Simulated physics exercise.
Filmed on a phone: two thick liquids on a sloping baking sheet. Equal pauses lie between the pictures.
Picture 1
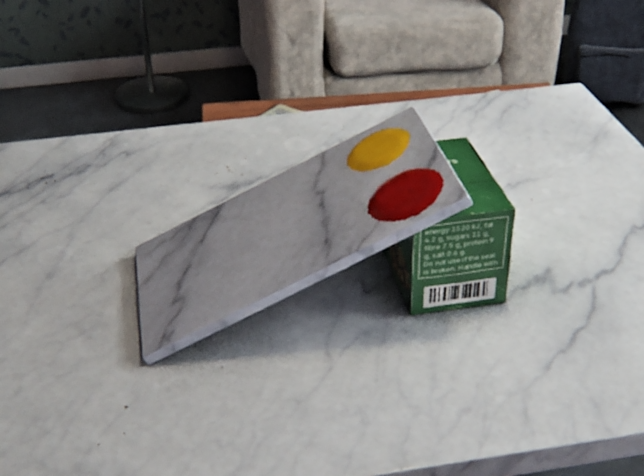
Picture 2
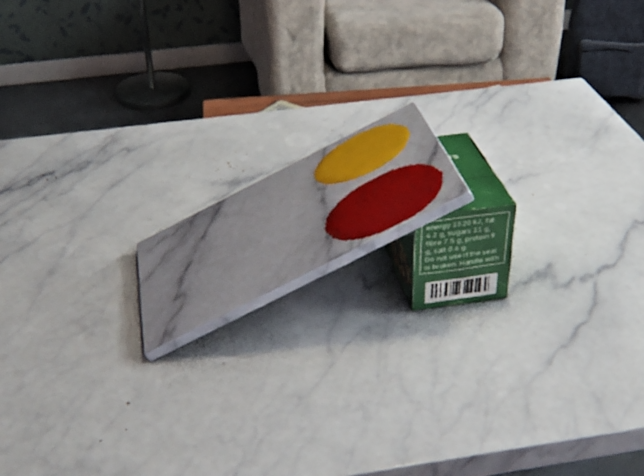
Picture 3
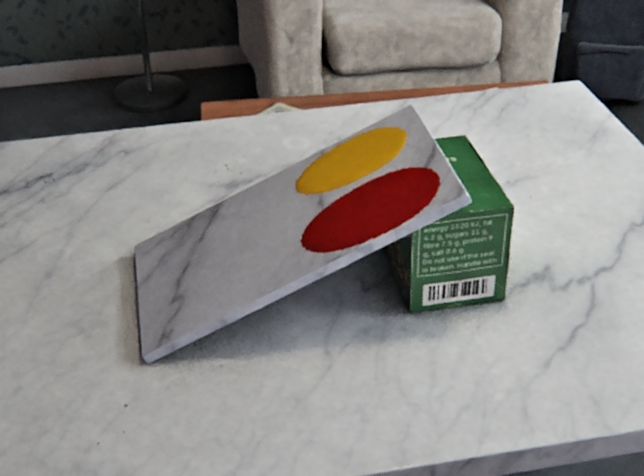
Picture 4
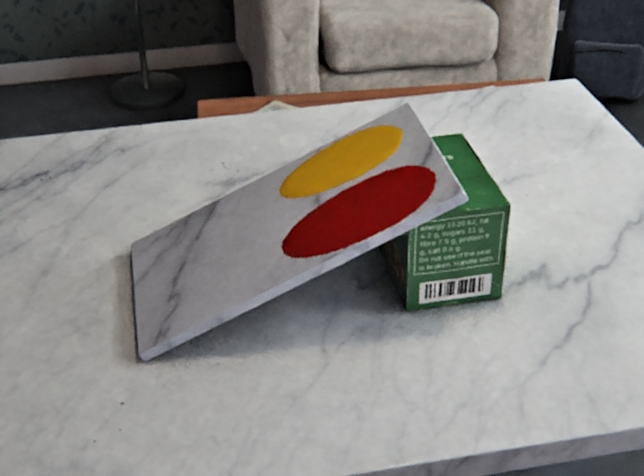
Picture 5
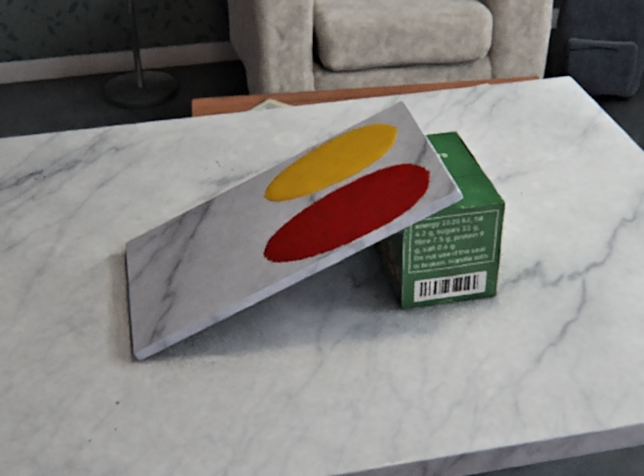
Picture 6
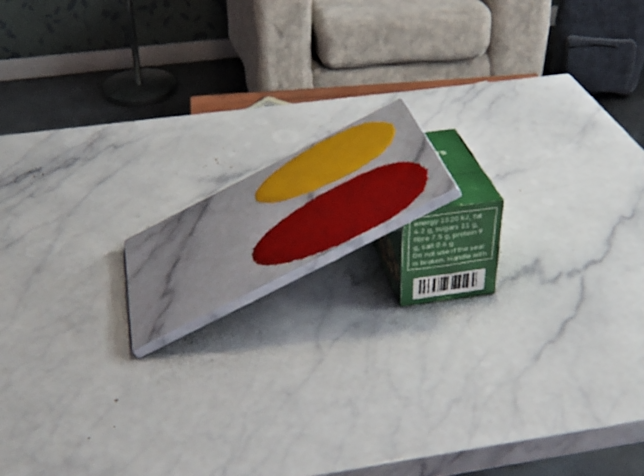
On a marble table in a room with a pale armchair, a marbled board leans against a green box, with a yellow patch and a red patch near its raised right end. Both patches stretch down the slope toward the left into long ovals, spreading quickly at first, then more slowly.
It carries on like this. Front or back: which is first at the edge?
First at the edge is the nearer one.
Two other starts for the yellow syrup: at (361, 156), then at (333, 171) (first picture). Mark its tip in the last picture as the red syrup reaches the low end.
First near (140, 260), then near (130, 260).
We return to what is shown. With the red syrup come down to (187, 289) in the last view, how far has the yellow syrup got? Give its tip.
At about (208, 221).
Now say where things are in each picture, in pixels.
Tip of the red syrup a quarter of the way down; tip of the yellow syrup (355, 159) a quarter of the way down, in the first frame.
Tip of the red syrup (335, 224) half way down; tip of the yellow syrup a quarter of the way down, in the second frame.
Tip of the red syrup half way down; tip of the yellow syrup (303, 183) half way down, in the third frame.
Tip of the red syrup (290, 244) half way down; tip of the yellow syrup half way down, in the fourth frame.
Tip of the red syrup half way down; tip of the yellow syrup (273, 191) half way down, in the fifth frame.
Tip of the red syrup (260, 252) half way down; tip of the yellow syrup half way down, in the sixth frame.
Shortly, the red syrup is three quarters of the way down; the yellow syrup is three quarters of the way down.
Then, the red syrup is close to the edge; the yellow syrup is three quarters of the way down.
At the finish, the red syrup is at the low edge; the yellow syrup is close to the edge.
